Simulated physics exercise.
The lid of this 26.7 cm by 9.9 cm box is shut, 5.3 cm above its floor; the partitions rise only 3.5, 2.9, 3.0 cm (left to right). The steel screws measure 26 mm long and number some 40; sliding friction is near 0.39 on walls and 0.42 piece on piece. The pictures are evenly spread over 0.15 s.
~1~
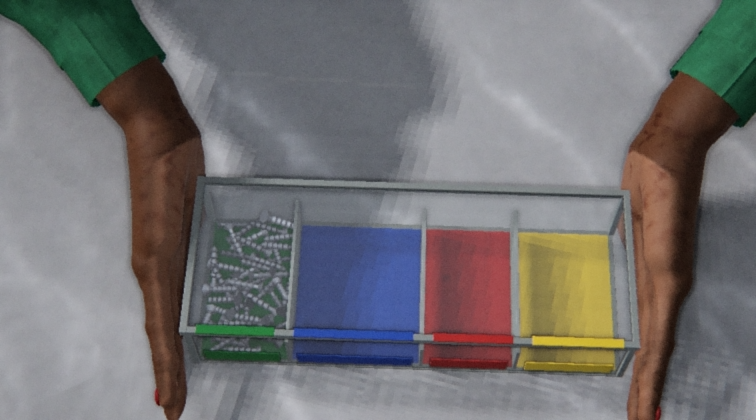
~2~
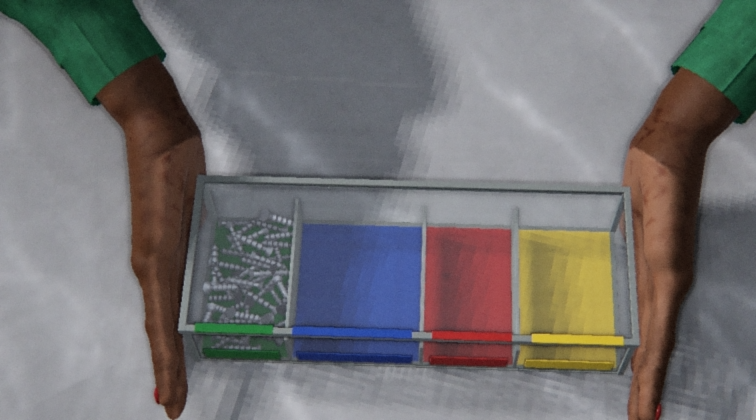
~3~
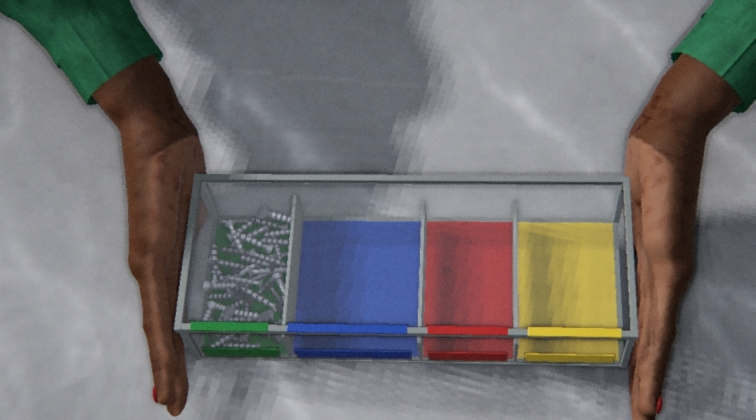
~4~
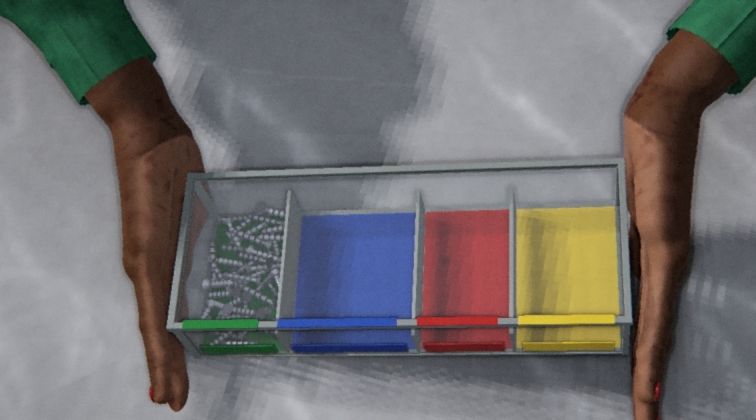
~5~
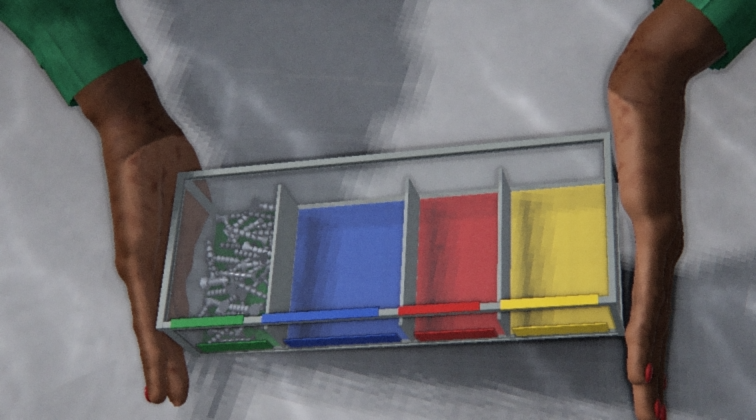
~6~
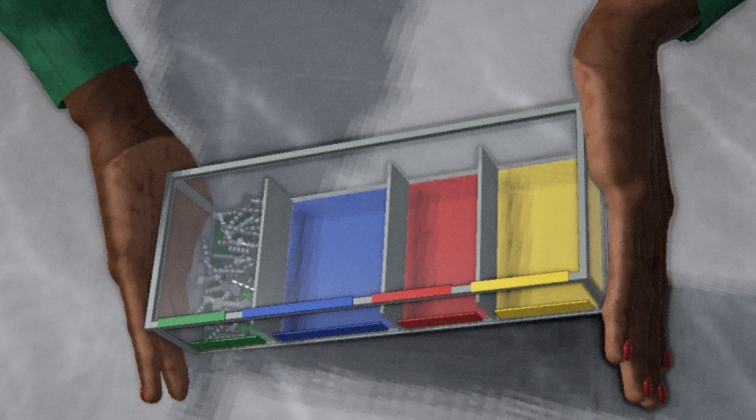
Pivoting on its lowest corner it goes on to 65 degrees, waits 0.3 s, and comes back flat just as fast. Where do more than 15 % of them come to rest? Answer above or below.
Red below, blue below, green above, yellow below.
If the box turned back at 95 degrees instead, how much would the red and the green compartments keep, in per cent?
Red 0; green 100.
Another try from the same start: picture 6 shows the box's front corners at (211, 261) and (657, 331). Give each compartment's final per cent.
Red 0; blue 10; green 85; yellow 0.
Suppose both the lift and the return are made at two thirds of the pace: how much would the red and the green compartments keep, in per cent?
Then: Red 0, green 100.
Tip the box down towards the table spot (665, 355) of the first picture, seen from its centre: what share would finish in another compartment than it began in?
Some 45 per cent.
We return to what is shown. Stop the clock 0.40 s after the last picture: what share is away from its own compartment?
Roughly 0 per cent.
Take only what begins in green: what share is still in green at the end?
Some 100 per cent.
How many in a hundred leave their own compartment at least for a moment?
Some 0 per cent.
Then, 0.40 s after the last picture, tilt 65 degrees; green 100 %.
Then, 0.67 s after the last picture, tilt 42 degrees; green 100 %.
Then, 1.04 s after the last picture, tilt 0 degrees; green 100 %.
In the end, red 0 %, blue 0 %, green 100 %, yellow 0 %.
